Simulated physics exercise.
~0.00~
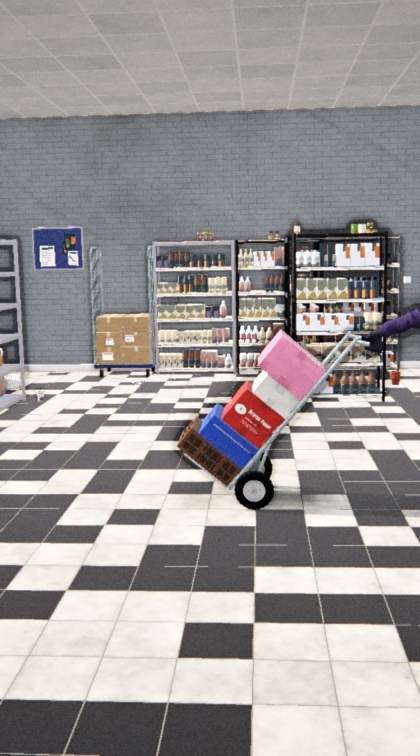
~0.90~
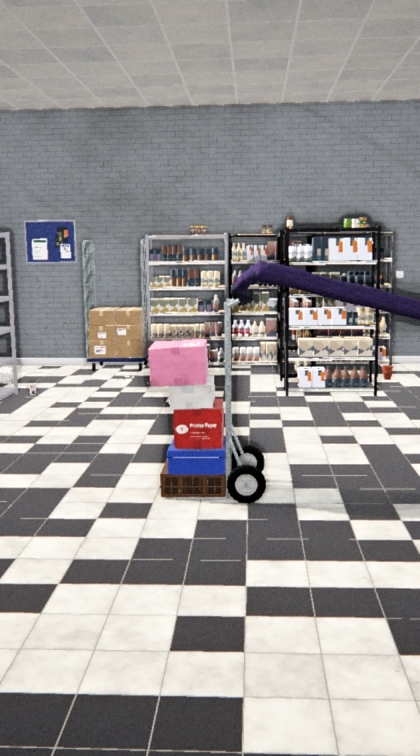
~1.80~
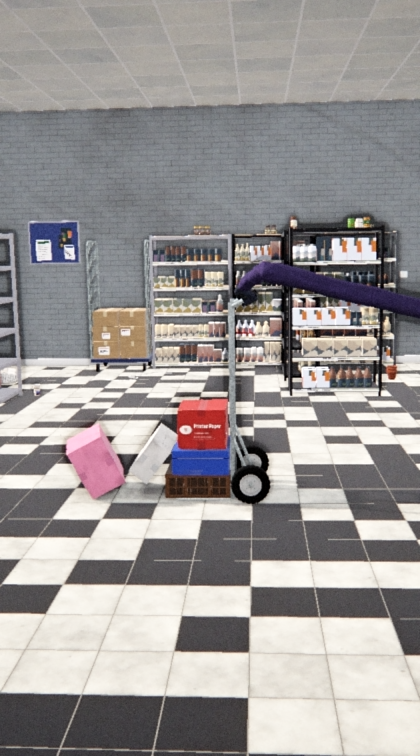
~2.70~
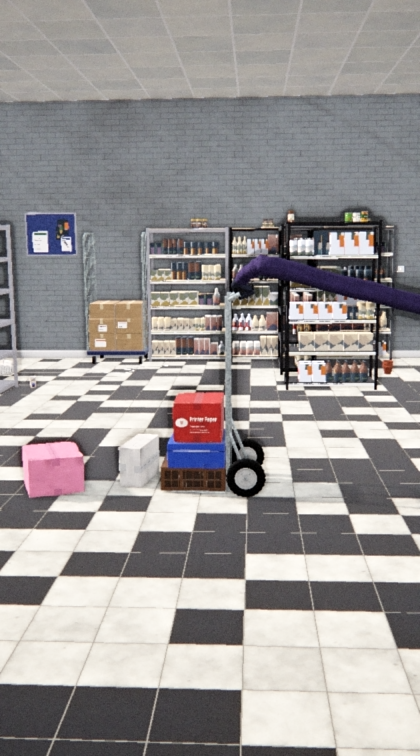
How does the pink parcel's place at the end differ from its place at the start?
At the start the pink parcel sits at the top of the stack on the tilted sack truck. At the end it lies on the floor to the left of the truck, beyond the white parcel.
